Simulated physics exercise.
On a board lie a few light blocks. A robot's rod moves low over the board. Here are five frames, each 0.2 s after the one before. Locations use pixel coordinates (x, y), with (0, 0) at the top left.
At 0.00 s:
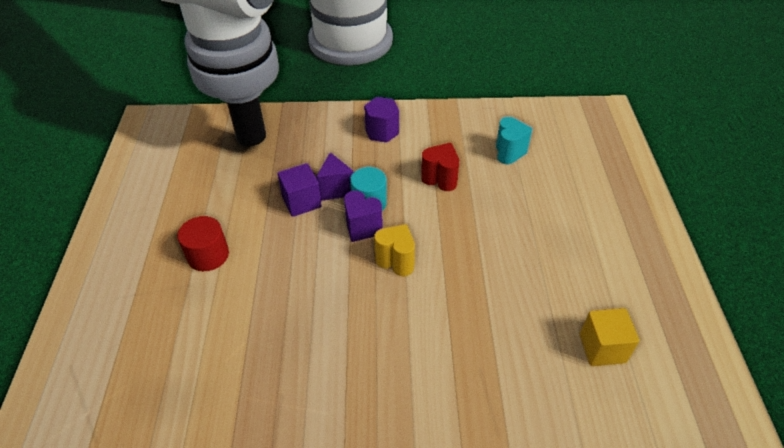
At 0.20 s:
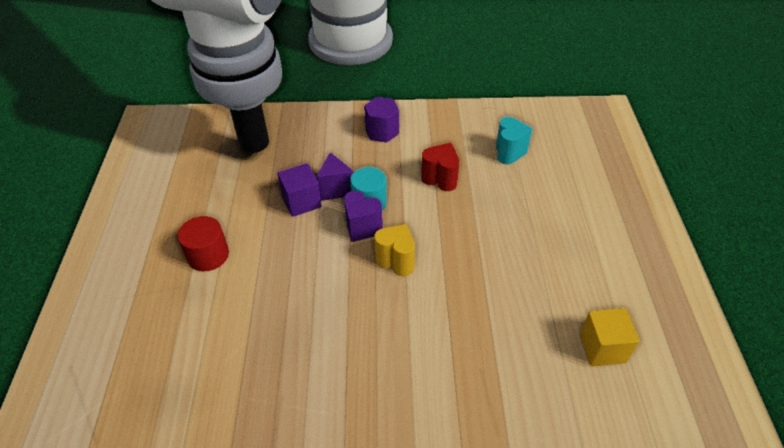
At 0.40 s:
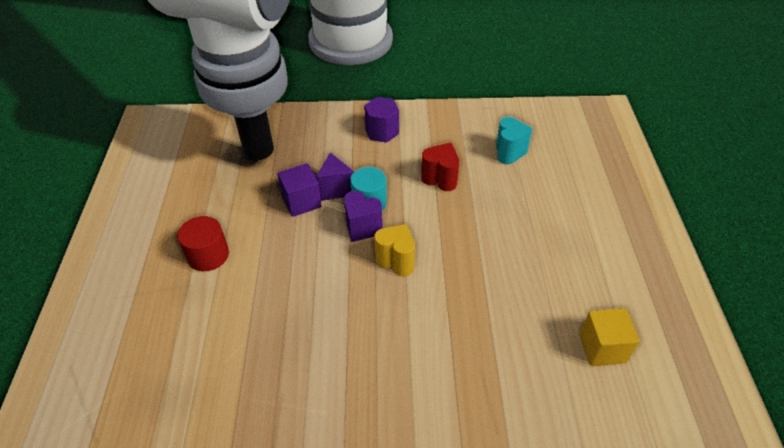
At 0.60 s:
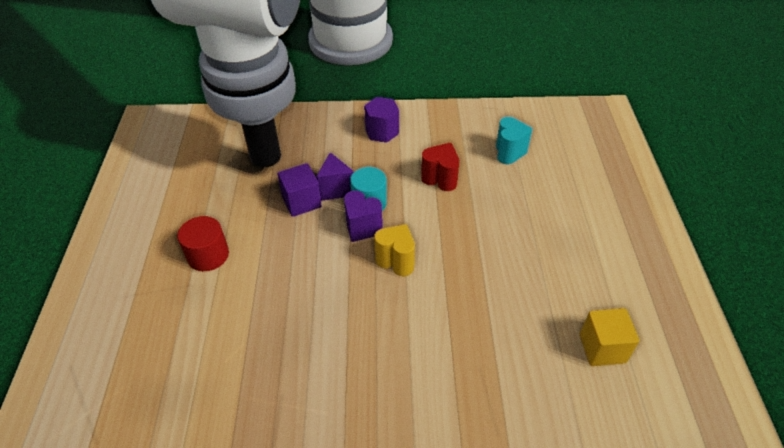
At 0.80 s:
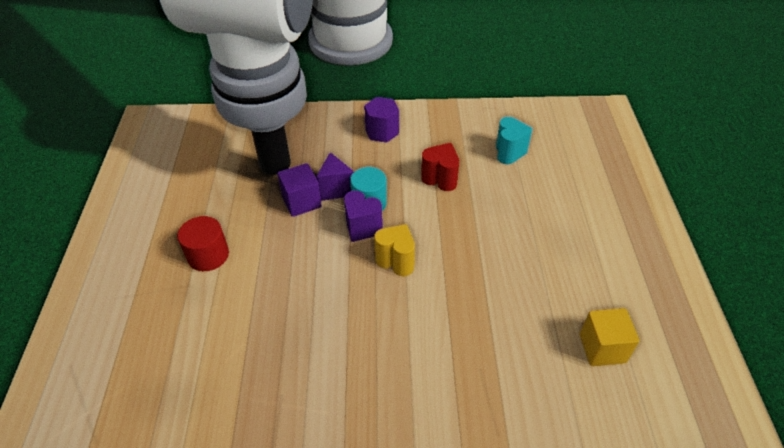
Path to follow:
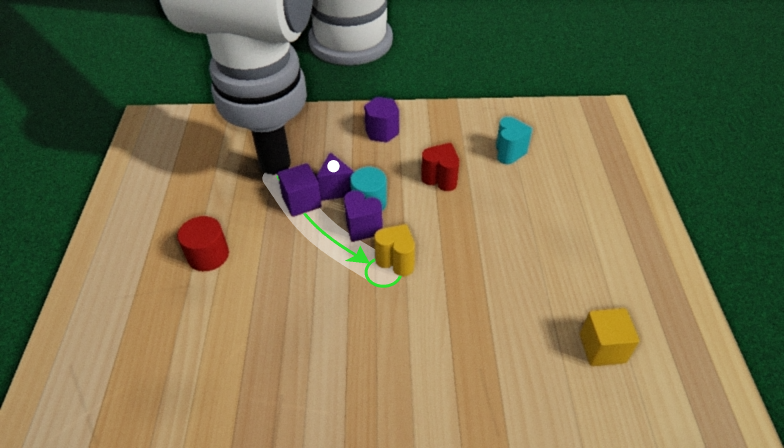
A pale striped wooden board on a green surface is seen from above at an angle, with a robot arm at the upper left. A purple cube, triangle and heart block cluster around a turquoise piece near a yellow heart, with red, purple, turquoise and yellow blocks scattered around. The arm's black rod glides slightly right and toward the viewer, nearing the purple cube, while the blocks and camera stay still.
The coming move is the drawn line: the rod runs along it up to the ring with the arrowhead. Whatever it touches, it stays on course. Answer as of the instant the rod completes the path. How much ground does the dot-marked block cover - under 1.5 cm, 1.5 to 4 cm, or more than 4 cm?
Short, under 1.5 cm.
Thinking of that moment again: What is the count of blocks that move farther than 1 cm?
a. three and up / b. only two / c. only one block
The answer is a.
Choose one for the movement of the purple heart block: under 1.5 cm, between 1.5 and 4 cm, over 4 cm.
Verdict: More than 4 cm.
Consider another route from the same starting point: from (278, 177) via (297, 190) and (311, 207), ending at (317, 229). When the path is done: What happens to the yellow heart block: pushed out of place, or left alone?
Stays where it is.
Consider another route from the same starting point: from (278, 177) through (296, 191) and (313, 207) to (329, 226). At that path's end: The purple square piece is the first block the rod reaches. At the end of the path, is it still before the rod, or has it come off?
I think it holds its spot in front.
The line goes from (278, 177) by way of (317, 227) to (384, 272); the dot is on the purple triangle.
The first path, step by step. One third of the way, rod at (301, 199); purple square piece at (327, 200), turned 40° anticlockwise.
Two thirds of the way, rod at (336, 231); purple square piece at (371, 219), turned 85° anticlockwise; purple heart block at (403, 212); yellow heart block at (399, 240).
At the end, rod at (383, 260); purple square piece at (401, 223), turned 105° anticlockwise; purple triangle unmoved; purple heart block at (427, 207), turned 30° anticlockwise; yellow heart block at (422, 250), turned 25° clockwise.
